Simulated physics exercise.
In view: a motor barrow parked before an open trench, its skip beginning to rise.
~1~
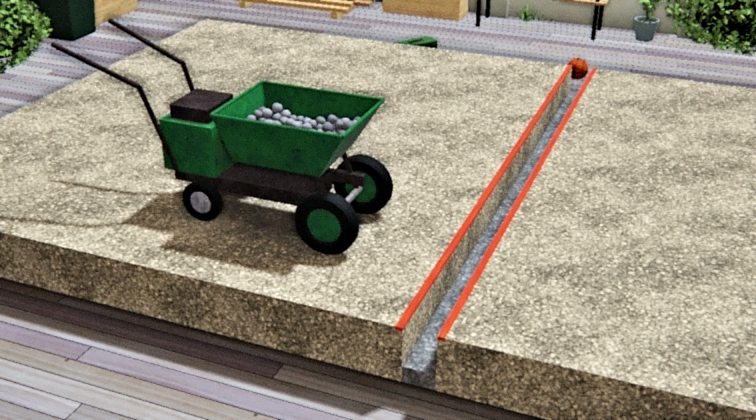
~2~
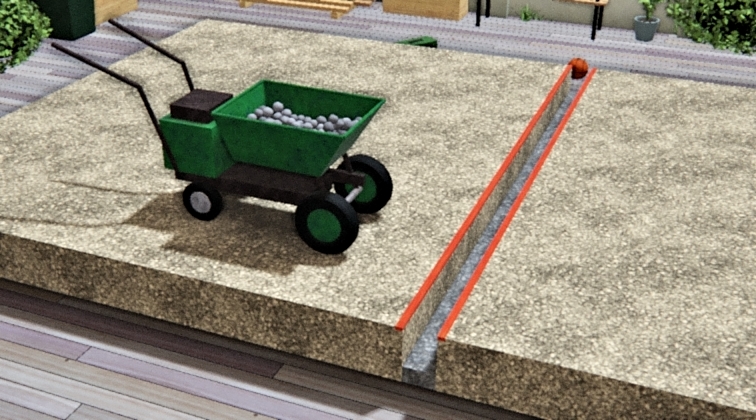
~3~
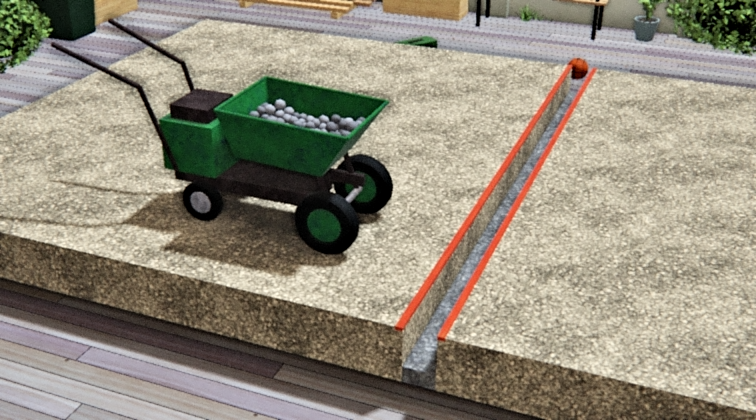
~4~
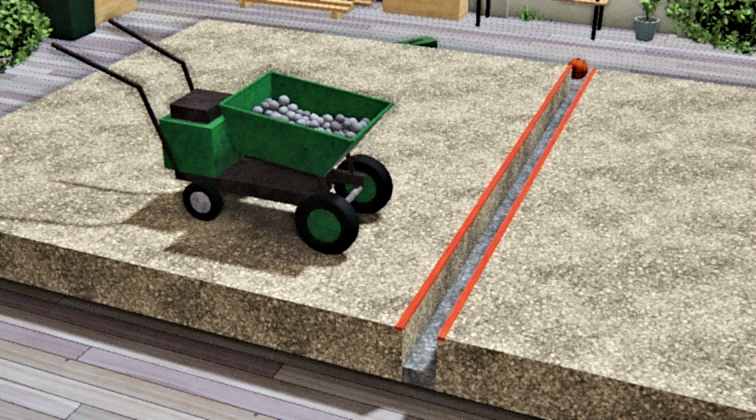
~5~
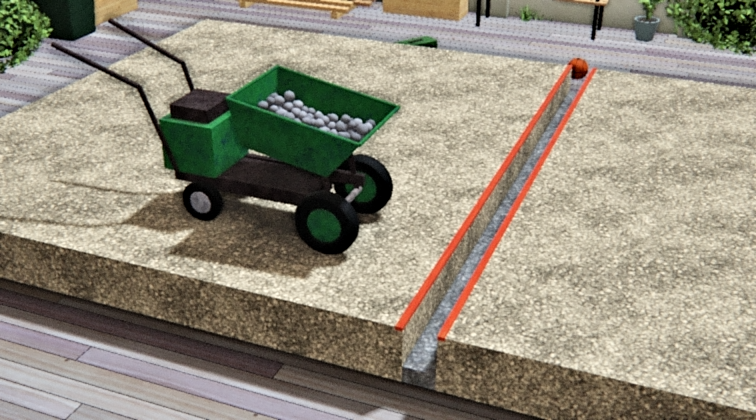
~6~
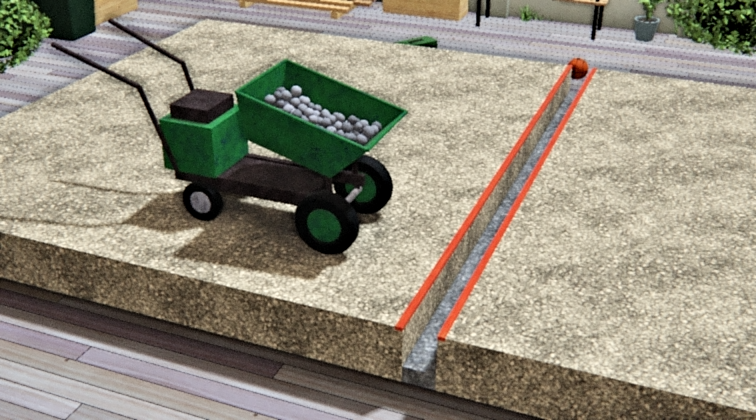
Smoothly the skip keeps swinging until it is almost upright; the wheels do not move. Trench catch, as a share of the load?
The trench will most likely get the bulk of it.
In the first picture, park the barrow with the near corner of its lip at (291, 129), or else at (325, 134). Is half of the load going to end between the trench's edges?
Place one: The lesser share; place two: The greater share.
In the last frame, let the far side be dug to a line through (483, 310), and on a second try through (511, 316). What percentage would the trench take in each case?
First case 100 %, second case 100 %.
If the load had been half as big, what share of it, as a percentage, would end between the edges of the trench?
I'd say close to 100 per cent of it.
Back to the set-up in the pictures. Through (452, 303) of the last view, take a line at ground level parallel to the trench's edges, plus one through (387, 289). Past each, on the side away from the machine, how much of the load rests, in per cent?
Close to 10 and 100 per cent respectively.
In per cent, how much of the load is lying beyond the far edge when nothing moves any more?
10 per cent.
Shortly afterwards, skip tipped steeply; the whole lot in the skip.
Next, skip tipped right over; all but a few in the skip; only a few short of the trench; a little in or heaped over the trench; only a few falling.
Some moments later, skip tipped right over; near a quarter in the skip; a little short of the trench; near two thirds in or heaped over the trench; a little beyond it.
In the end, skip tipped right over; only a few short of the trench; the bulk in or heaped over the trench; a little beyond it.
